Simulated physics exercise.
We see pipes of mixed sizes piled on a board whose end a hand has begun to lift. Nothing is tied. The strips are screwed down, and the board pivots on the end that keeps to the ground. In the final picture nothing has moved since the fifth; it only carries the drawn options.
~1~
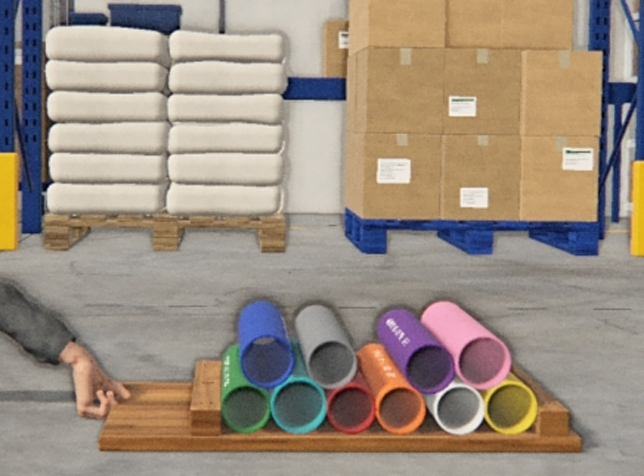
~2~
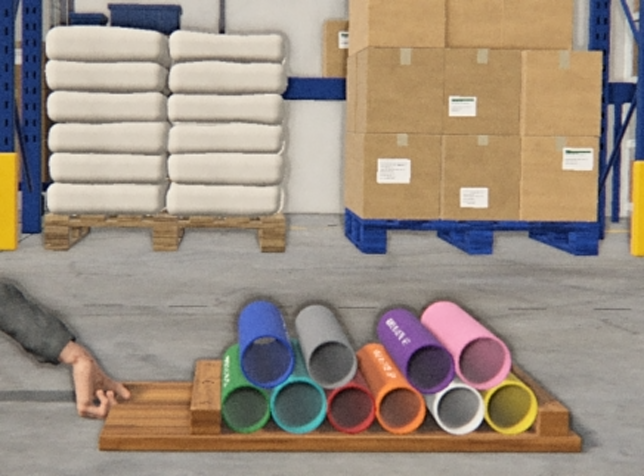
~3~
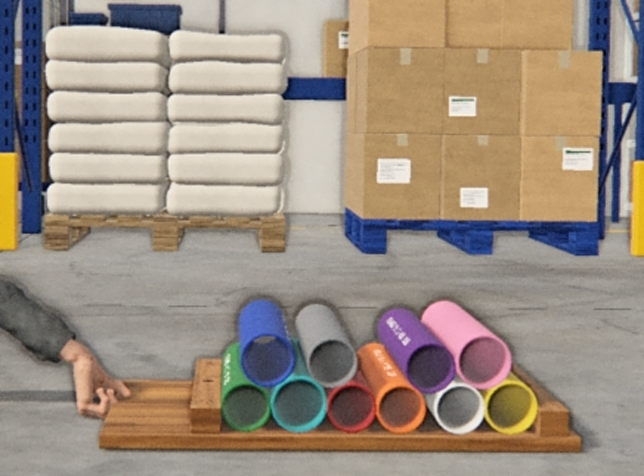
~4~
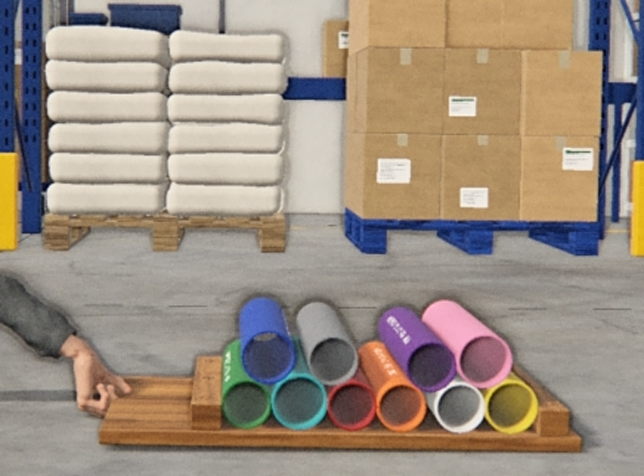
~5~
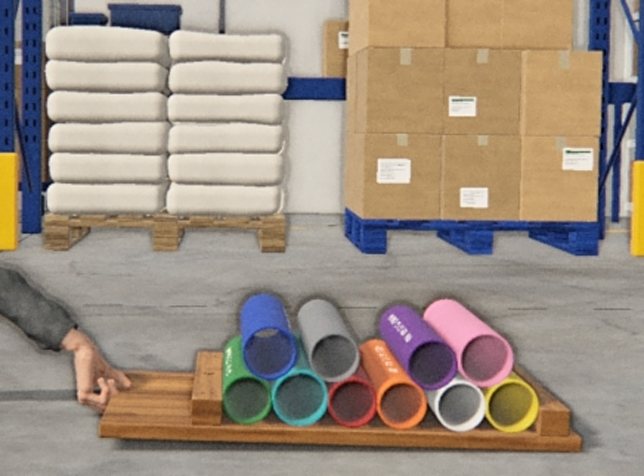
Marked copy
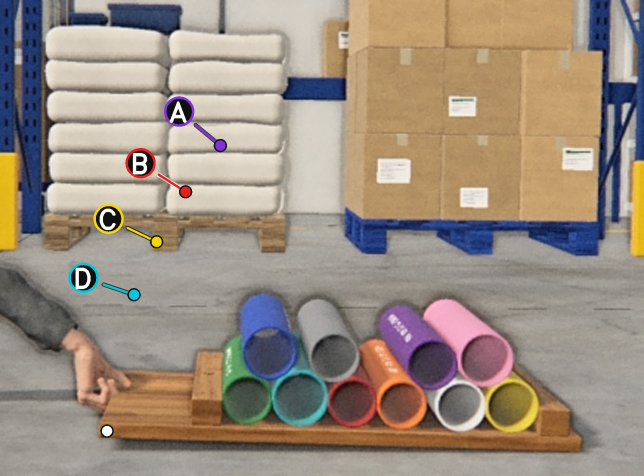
In the video, a hand at the left raises the end of a wooden board slightly, tilting it a little, while the colourful pipes stacked in two rows between wooden strips stay in place relative to the board.
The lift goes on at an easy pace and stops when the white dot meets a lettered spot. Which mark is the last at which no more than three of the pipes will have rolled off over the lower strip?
The highest mark that will do is B.
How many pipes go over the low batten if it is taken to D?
It comes to none.
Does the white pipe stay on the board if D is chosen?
Yes, with D.
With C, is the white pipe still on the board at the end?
Yes, with C.
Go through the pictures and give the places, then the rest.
Purple pipe (430, 369); blue pipe (267, 362); grey pipe (332, 364), in the first picture.
Grey pipe (332, 364); board (332, 402), in the second picture.
Board (332, 401); green pipe (246, 407); turquoise pipe (300, 404); purple pipe (430, 368), in the third picture.
Board (332, 399); green pipe (246, 404); turquoise pipe (300, 402), in the fourth picture.
Board (333, 396); green pipe (247, 399); turquoise pipe (300, 398), in the fifth picture.
On the marked copy, A at (220, 145); B at (185, 192); C at (156, 242); D at (134, 295); the white dot at (107, 431).
Following B. Soon after the start, board at 18°.
Later, board at 32°.
In the end, board at 32°, three over the low batten (pink, purple, grey).
As for the rest, A four over the low batten (pink, purple, blue, grey); C two over the low batten (pink, purple); D none over the low batten.
